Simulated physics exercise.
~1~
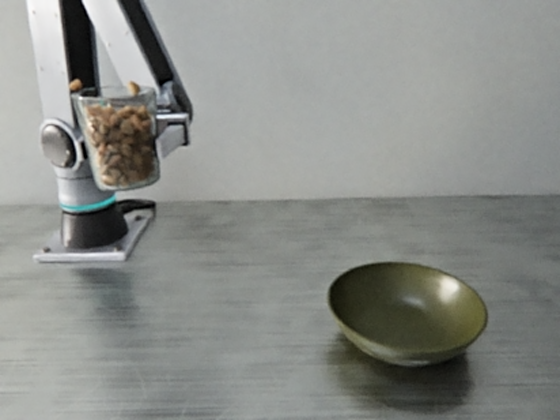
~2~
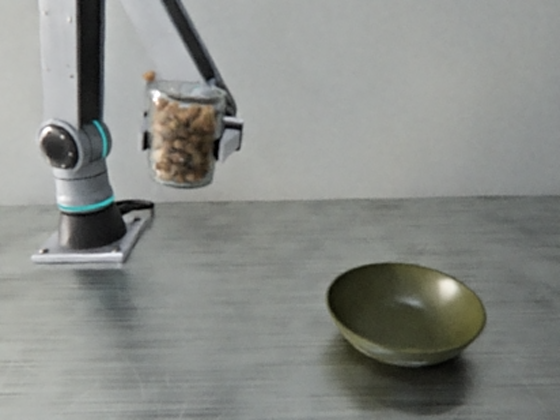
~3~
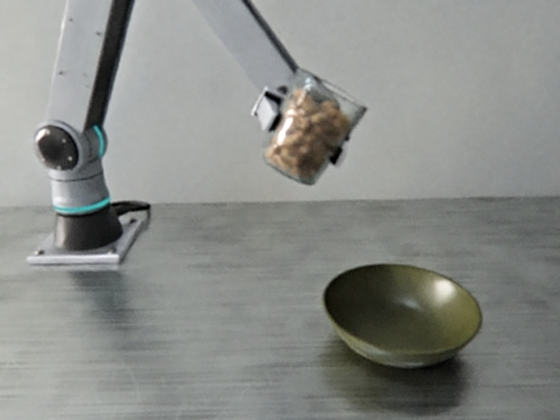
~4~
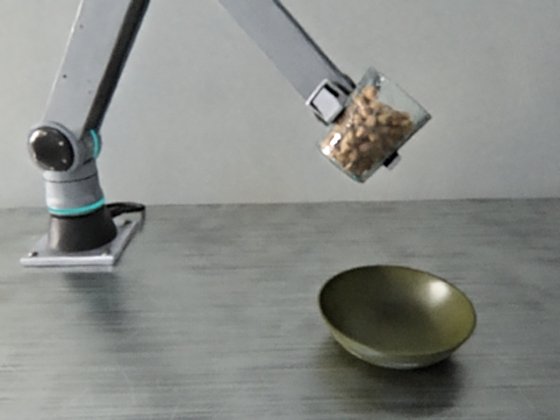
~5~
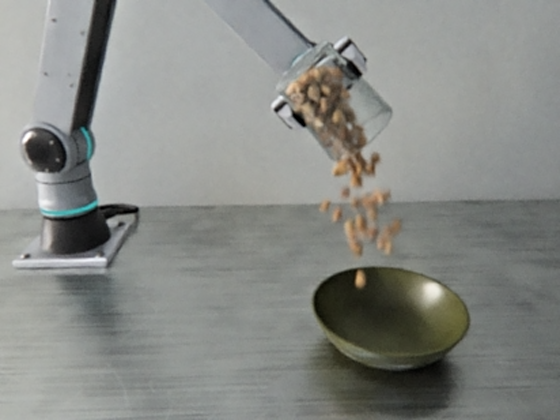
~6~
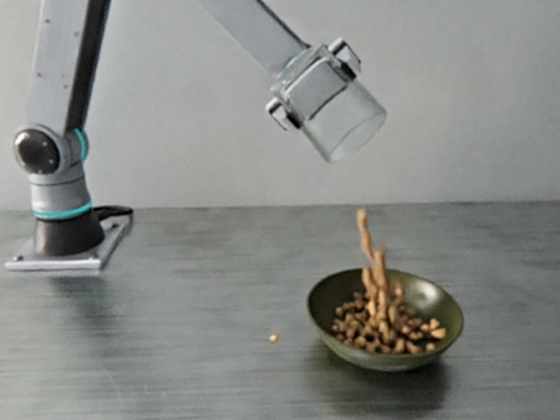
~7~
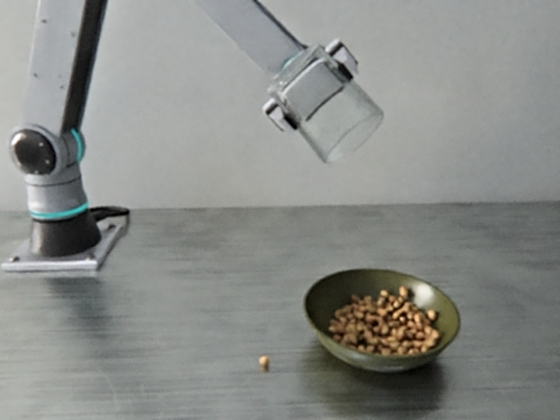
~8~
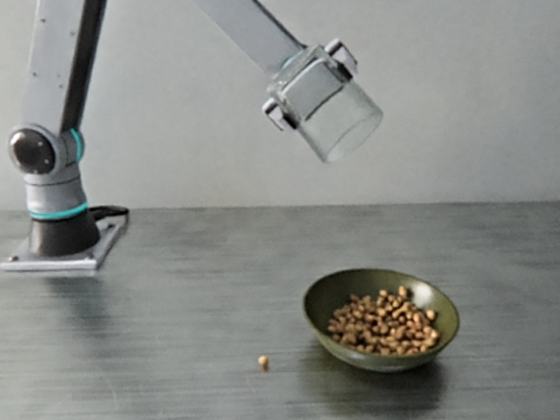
A grey robot arm with teal rings, bolted at the left of a brushed grey table and seen from the side and slightly above, holds a clear cup full of brown dried beans. An olive-green bowl sits empty at the right. The arm swings the cup rightwards, leaning it further as it nears the bowl, then draws back slightly and tips it steeply. Beans spill out in a stream and pile up in the bowl. The arm stops with the emptied cup upturned above, nearly all the beans in the bowl and one lying on the table to its left.
